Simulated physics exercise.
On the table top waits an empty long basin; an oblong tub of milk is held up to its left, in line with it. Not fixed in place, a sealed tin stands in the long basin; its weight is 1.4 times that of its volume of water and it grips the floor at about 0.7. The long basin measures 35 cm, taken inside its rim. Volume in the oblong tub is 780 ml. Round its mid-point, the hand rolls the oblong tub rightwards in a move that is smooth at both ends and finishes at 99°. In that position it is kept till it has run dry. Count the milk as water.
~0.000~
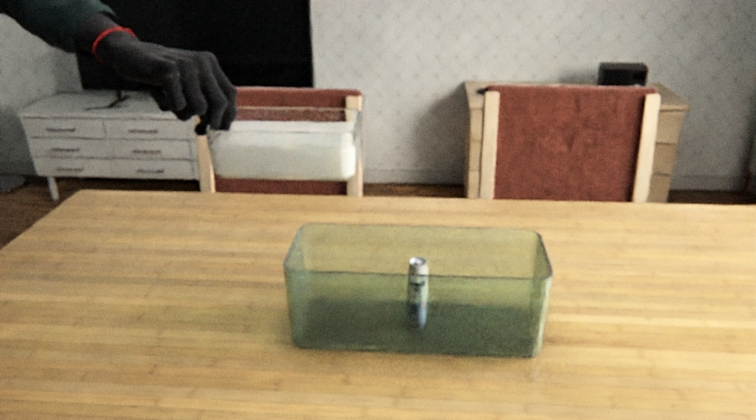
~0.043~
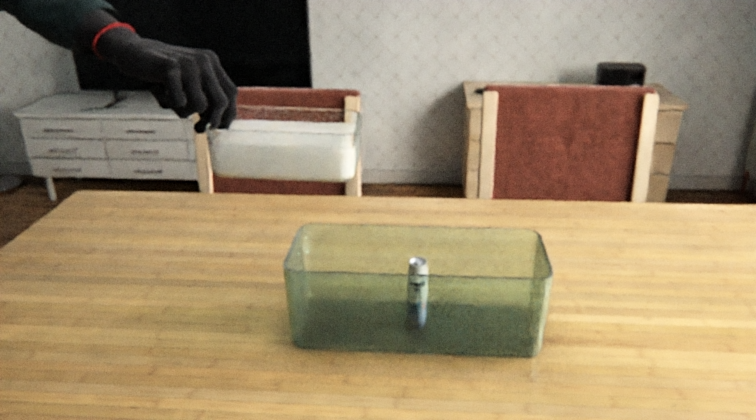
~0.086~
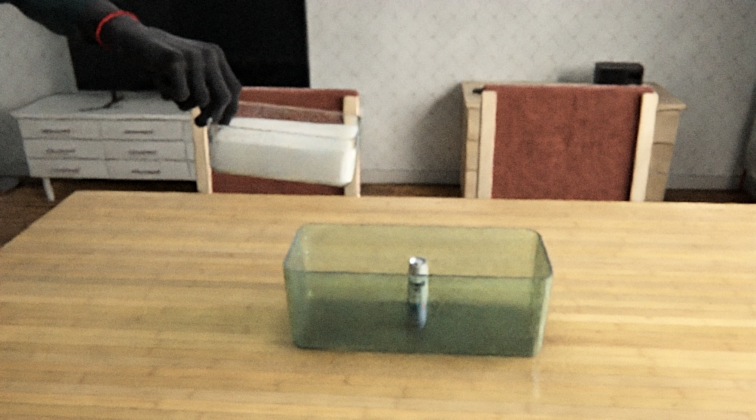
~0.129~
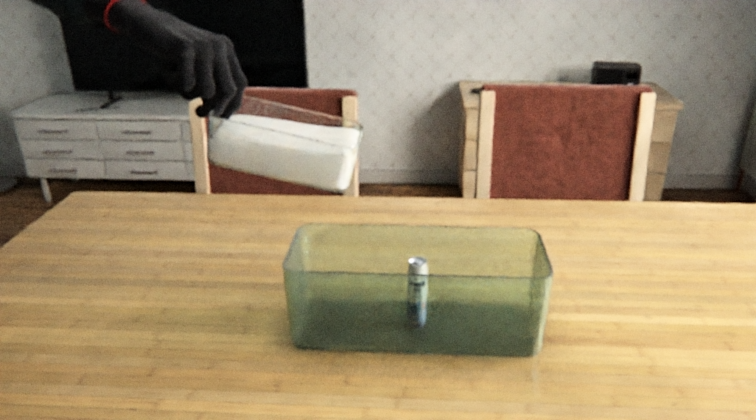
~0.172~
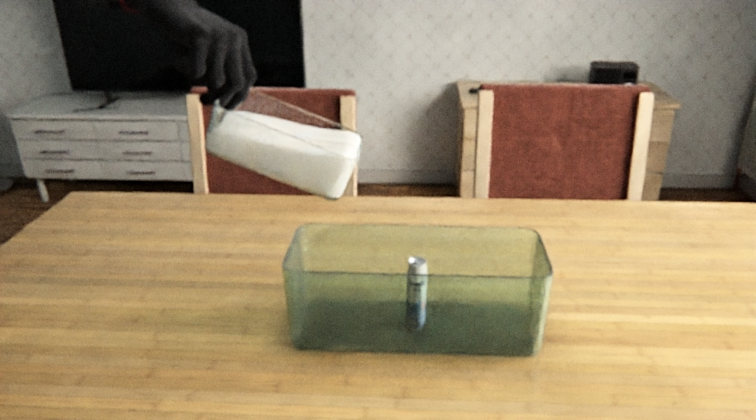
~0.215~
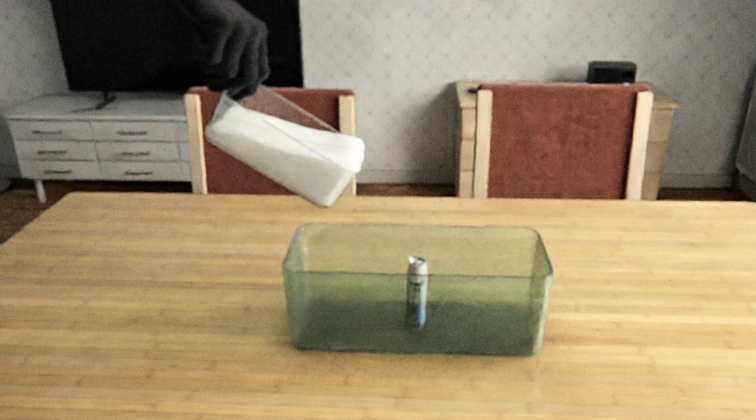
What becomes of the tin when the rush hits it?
Looks like it will overturn.
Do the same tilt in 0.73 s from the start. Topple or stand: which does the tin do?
So the tin will hold steady.
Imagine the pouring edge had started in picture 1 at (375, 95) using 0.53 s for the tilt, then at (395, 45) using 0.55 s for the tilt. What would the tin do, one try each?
Trial 1 - tin stays standing; trial 2 - tin stays standing.
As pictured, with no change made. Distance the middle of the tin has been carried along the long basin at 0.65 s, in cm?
I'd put it at around 3 centimetres.
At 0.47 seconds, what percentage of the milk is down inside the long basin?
Around 38 percent.
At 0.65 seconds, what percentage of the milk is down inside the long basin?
Around 88 in a hundred.
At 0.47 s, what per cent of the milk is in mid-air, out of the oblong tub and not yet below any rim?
Near 50 per cent at that moment.
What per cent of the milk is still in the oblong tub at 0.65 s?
Around 2 in a hundred is still there.
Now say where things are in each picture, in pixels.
In the first frame, it leans 0°; its right rim is at (357, 122); the milk meets the walls at (221, 131) and (356, 133); the long basin's rim runs from (292, 246) to (546, 254); the tin's top is at (418, 264).
In the second frame, it leans 2°; its right rim is at (358, 124); the milk meets the walls at (222, 130) and (356, 134).
In the third frame, it leans 6°; its right rim is at (359, 129); the milk meets the walls at (221, 128) and (357, 136).
In the fourth frame, it leans 13°; its right rim is at (360, 138); the milk meets the walls at (220, 124) and (358, 139).
In the fifth frame, it leans 22°; its right rim is at (360, 149); the milk meets the walls at (220, 121) and (360, 143).
In the sixth frame, it leans 33°; its right rim is at (357, 162); the milk meets the walls at (219, 116) and (342, 145); 4 per cent is over the edge.
Then, 0.47 s in, the tilt is 93° and 11 per cent is still to pour; the tin stands where it began.
Then, 0.65 s in, the tilt is 99° and 2 per cent is still to pour; the tin leans 12°.
Then, 0.84 s in, the tilt is 99° and 0 per cent is still to pour; the tin leans 48°.
Then, 1.05 s in, the tilt is 99° and 0 per cent is still to pour; the tin lies on its side.
Finally, the tin lies on its side.
